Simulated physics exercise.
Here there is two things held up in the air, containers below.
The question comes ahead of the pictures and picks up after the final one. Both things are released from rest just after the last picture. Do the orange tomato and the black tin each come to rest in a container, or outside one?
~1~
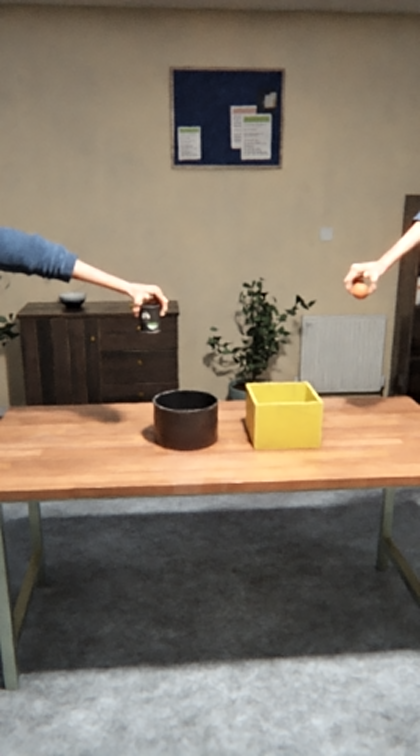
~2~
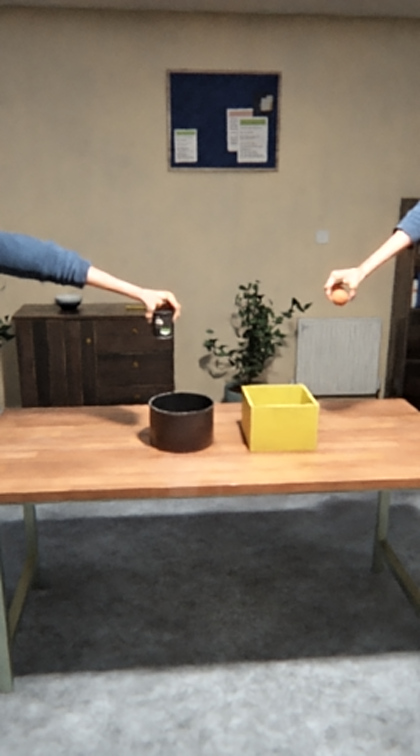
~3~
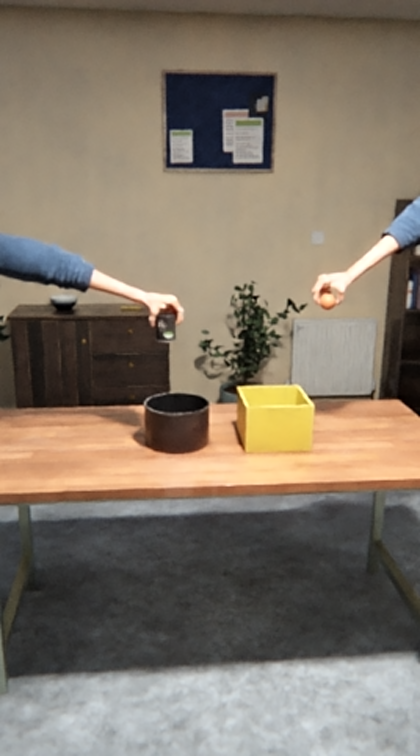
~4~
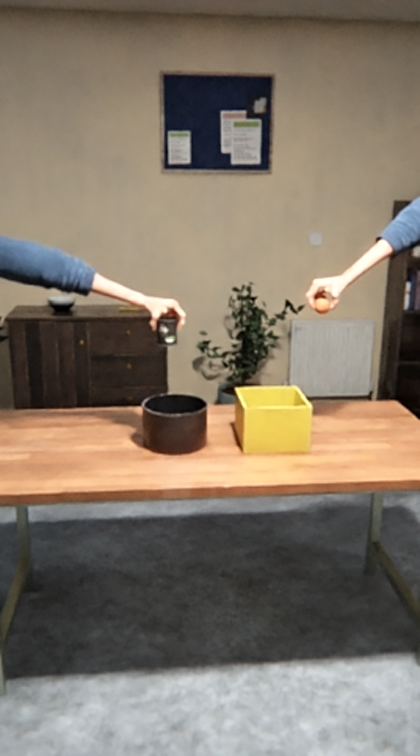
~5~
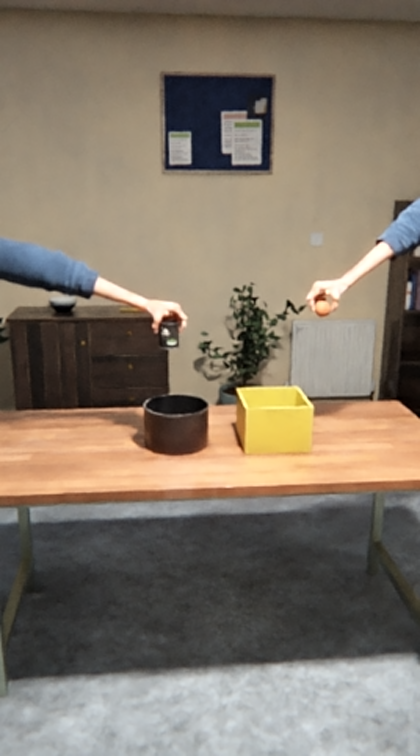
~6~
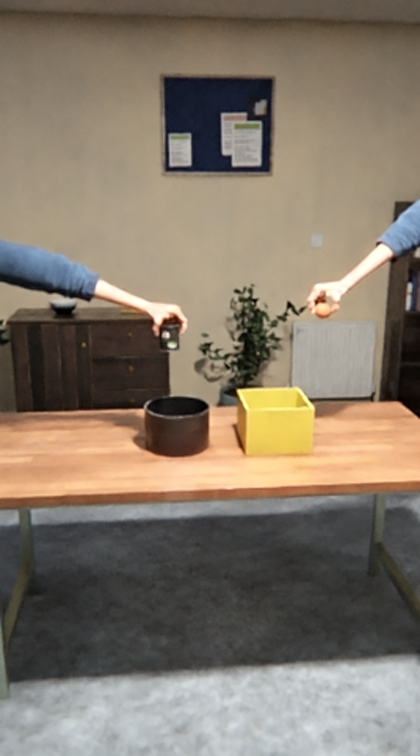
Result: The orange tomato comes to rest outside, the black tin comes to rest in one.
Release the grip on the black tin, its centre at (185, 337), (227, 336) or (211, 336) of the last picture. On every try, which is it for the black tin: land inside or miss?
Try one, the black tin gets in; try two, it goes wide; try three, it goes wide.
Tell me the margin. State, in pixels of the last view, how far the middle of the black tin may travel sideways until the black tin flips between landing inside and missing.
Shift approx. 24 px, direction left.
Then, 0.16 s later than the last frame, orange tomato shifted about its own width near (322, 332); black tin shifted about its own width near (170, 358).
Then, 0.24 s later than the last frame, orange tomato dropping near (320, 369); black tin dropping near (170, 395).
Then, 0.30 s later than the last frame, orange tomato dropping near (318, 407); black tin dropping near (171, 433).
When it is over, the orange tomato misses, near (317, 433); the black tin lands inside, near (171, 432).
